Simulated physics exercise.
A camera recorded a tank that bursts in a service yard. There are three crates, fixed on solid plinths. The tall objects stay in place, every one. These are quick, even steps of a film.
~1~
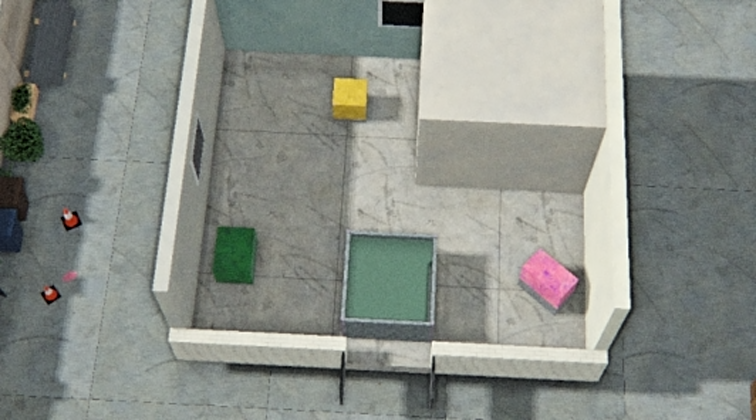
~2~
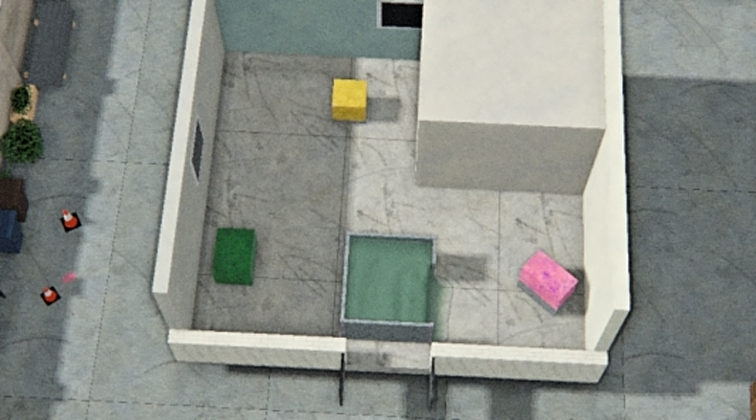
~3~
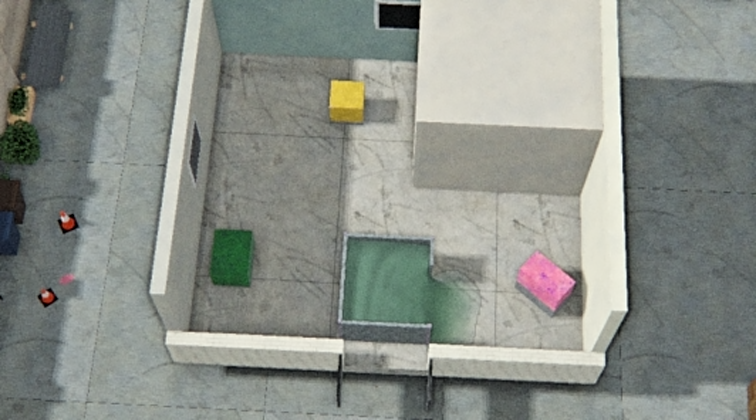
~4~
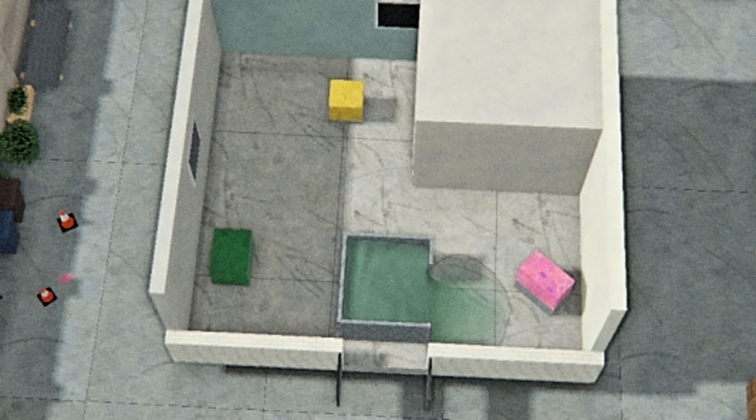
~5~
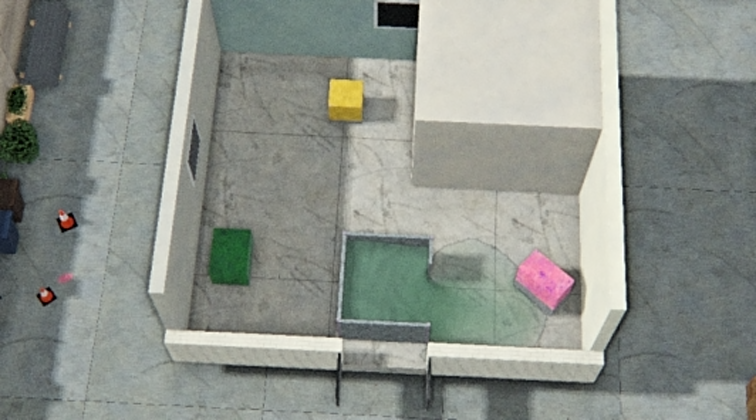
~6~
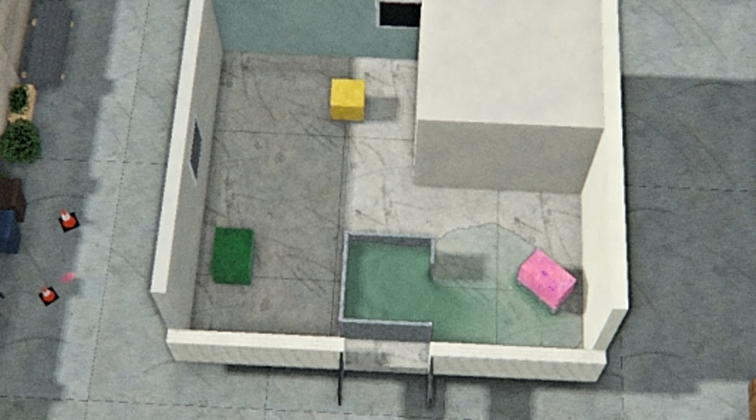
In a walled yard with yellow, green and pink crates, still water sat in a square tank until it burst out through the right side and spread across the floor toward the pink crate.
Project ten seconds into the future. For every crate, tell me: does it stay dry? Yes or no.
Here is how it goes: The green crate, no, it gets wet; the yellow crate, yes, it stays dry; the pink crate, no, it gets wet.
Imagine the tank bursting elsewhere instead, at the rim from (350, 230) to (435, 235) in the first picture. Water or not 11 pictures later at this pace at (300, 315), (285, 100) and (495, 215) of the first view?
First spot unwetted, second drenched, third drenched.
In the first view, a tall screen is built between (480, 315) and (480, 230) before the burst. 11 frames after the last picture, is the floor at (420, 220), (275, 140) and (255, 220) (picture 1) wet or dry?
Taking the three spots in order: Soaked, spared, spared.
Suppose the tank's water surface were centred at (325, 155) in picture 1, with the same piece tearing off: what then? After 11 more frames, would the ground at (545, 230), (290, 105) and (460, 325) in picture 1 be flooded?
The first spot is inundated, the second not reached, and the third inundated.
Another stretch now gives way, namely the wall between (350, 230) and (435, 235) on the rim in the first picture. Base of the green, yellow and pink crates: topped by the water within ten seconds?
Crate by crate: Green - hit; yellow - hit; pink - left alone.
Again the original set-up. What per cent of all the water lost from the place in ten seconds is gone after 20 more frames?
Around 5 % of the total, roughly.
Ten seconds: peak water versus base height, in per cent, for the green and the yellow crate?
The first comes to 210 per cent and the second to 30 per cent.
A moment on, water covers 20 % of the floor; the green crate not reached, the yellow crate not reached, the pink crate water round its plinth.
Next, water covers 25 % of the floor; the green crate not reached, the yellow crate not reached, the pink crate water round its plinth.
Then, water covers 40 % of the floor; the green crate not reached, the yellow crate not reached, the pink crate water round its plinth.
Later, water covers 70 % of the floor; the green crate water round its plinth, the yellow crate water round its plinth, the pink crate water round its plinth.
In the end, water covers 90 % of the floor; the green crate was topped, the yellow crate stayed above the water, the pink crate was topped.
